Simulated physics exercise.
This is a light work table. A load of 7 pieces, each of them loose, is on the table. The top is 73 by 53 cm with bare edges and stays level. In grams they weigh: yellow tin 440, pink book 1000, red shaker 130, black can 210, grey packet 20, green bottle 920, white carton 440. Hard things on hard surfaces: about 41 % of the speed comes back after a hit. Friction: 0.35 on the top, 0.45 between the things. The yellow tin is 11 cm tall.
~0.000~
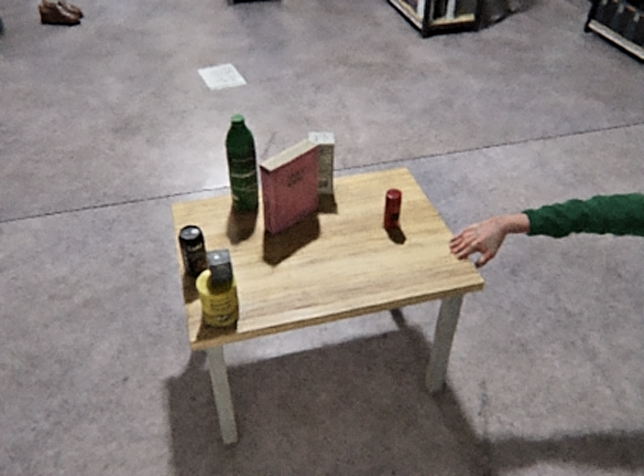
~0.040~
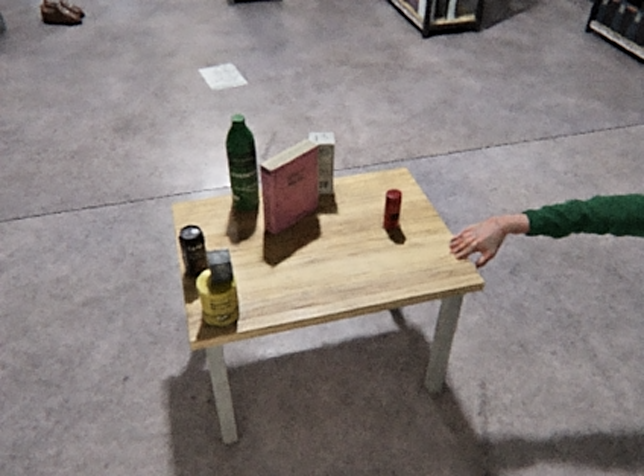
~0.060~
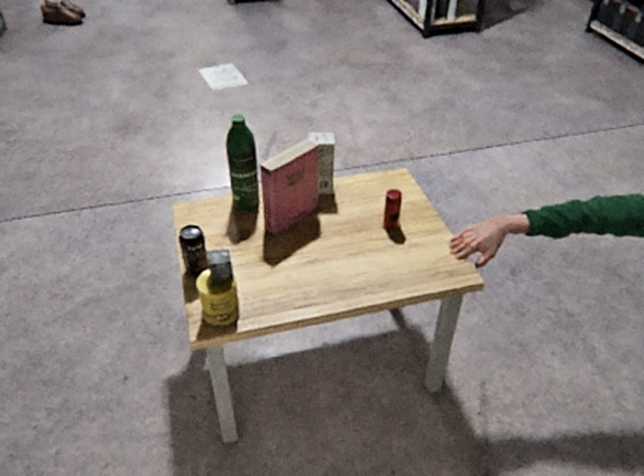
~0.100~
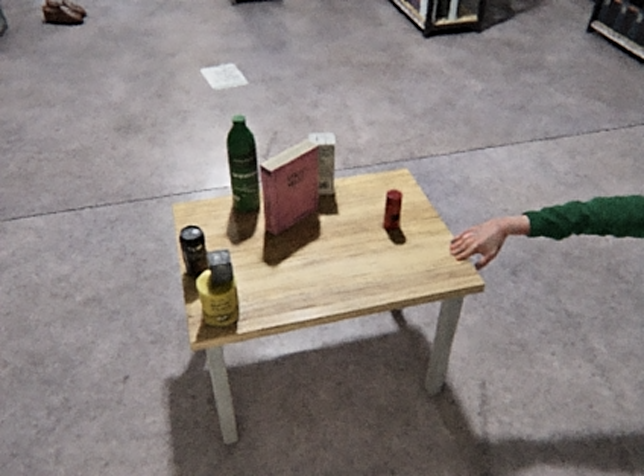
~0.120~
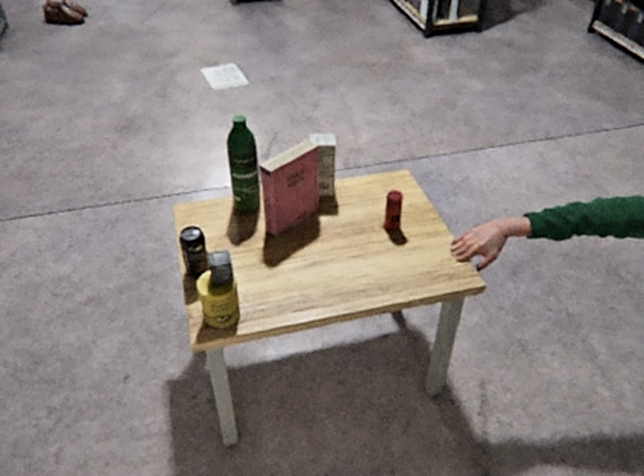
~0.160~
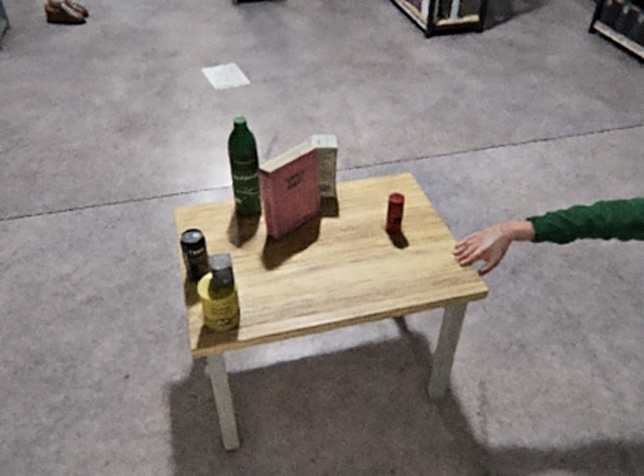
A hand in a green sleeve rested on the right edge of a small wooden table holding a green bottle, a pink book, cans and other items, and the table barely shifted near the end.
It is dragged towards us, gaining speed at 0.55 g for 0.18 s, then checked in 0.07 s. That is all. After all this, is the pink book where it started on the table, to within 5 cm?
The pink book gets shifted.
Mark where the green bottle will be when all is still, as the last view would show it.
Near (181, 218).
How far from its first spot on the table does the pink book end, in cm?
Some 11 cm.
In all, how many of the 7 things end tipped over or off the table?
That comes to 3.
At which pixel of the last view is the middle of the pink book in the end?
Around (287, 256).
After 0.36 s, table 12 cm from its start; pink book leaning 37° near (287, 215); white carton leaning 9°.
After 0.76 s, table 12 cm from its start; pink book on its side near (287, 256); white carton leaning 72°; green bottle leaning 23°.
At rest (2.2 s), tipped over on the table, pink book, green bottle and white carton; the other 4 in place, give or take 5 cm. Seen from the same camera at the end, pink book near (287, 256).
